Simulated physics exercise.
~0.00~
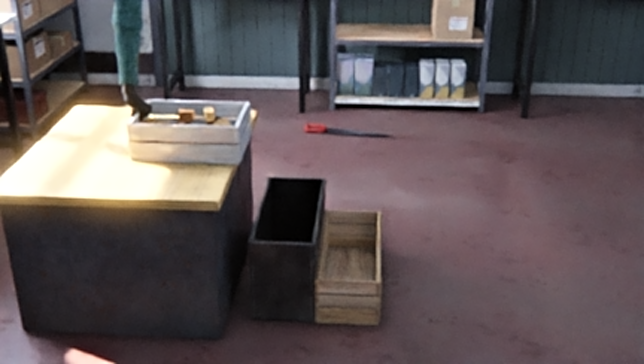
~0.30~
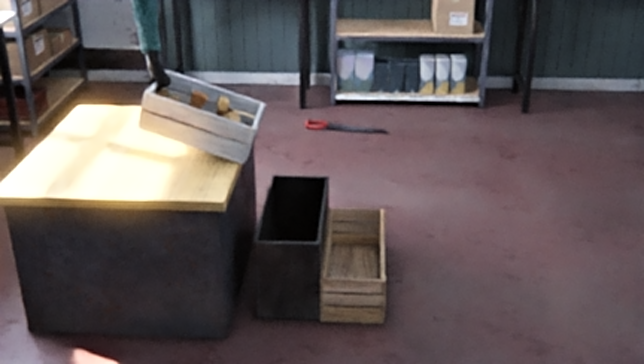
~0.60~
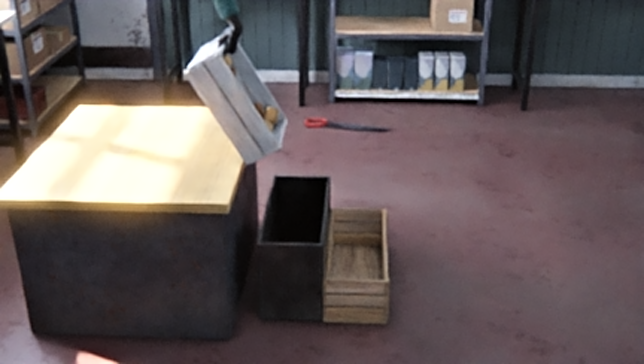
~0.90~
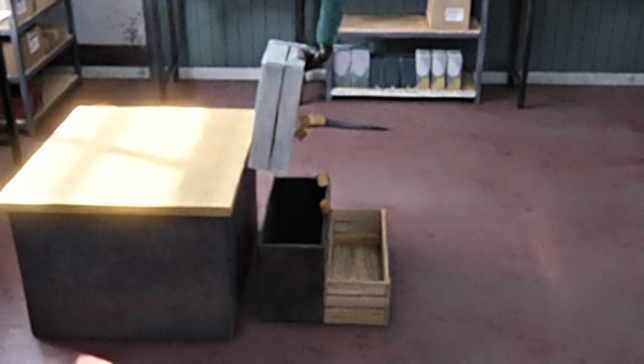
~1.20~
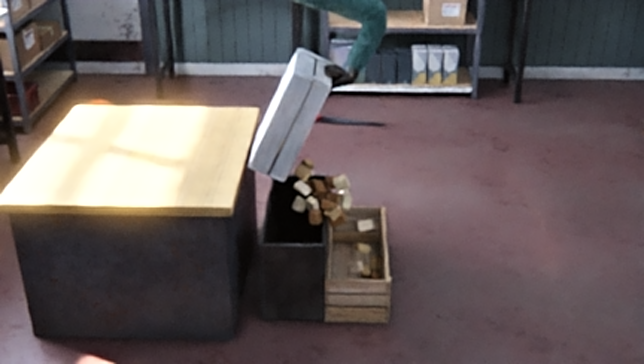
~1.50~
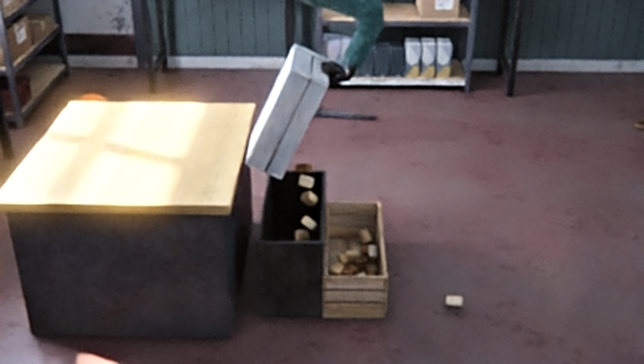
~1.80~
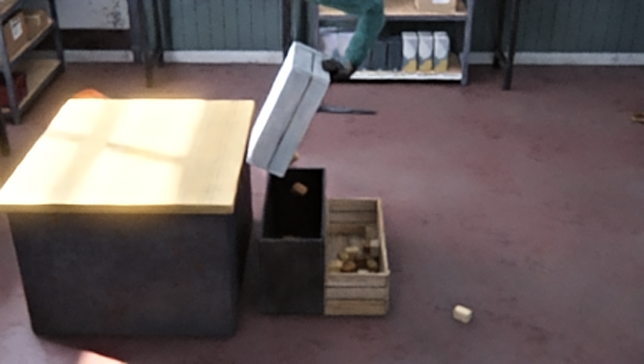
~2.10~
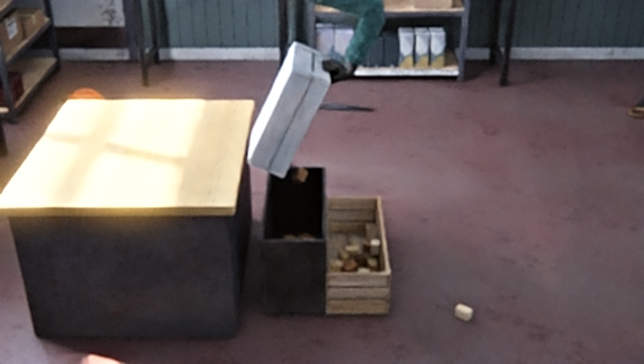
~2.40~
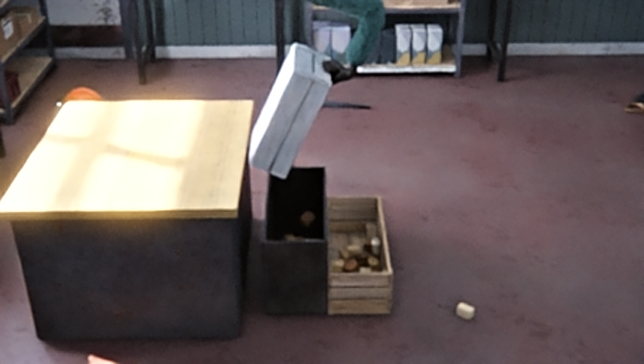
In the video, a green-sleeved arm tips a white tote over the edge of a bench, spilling wooden blocks into a black box and a wooden bin beside it. One block lands on the floor to the right and stays there as the tote remains upturned.
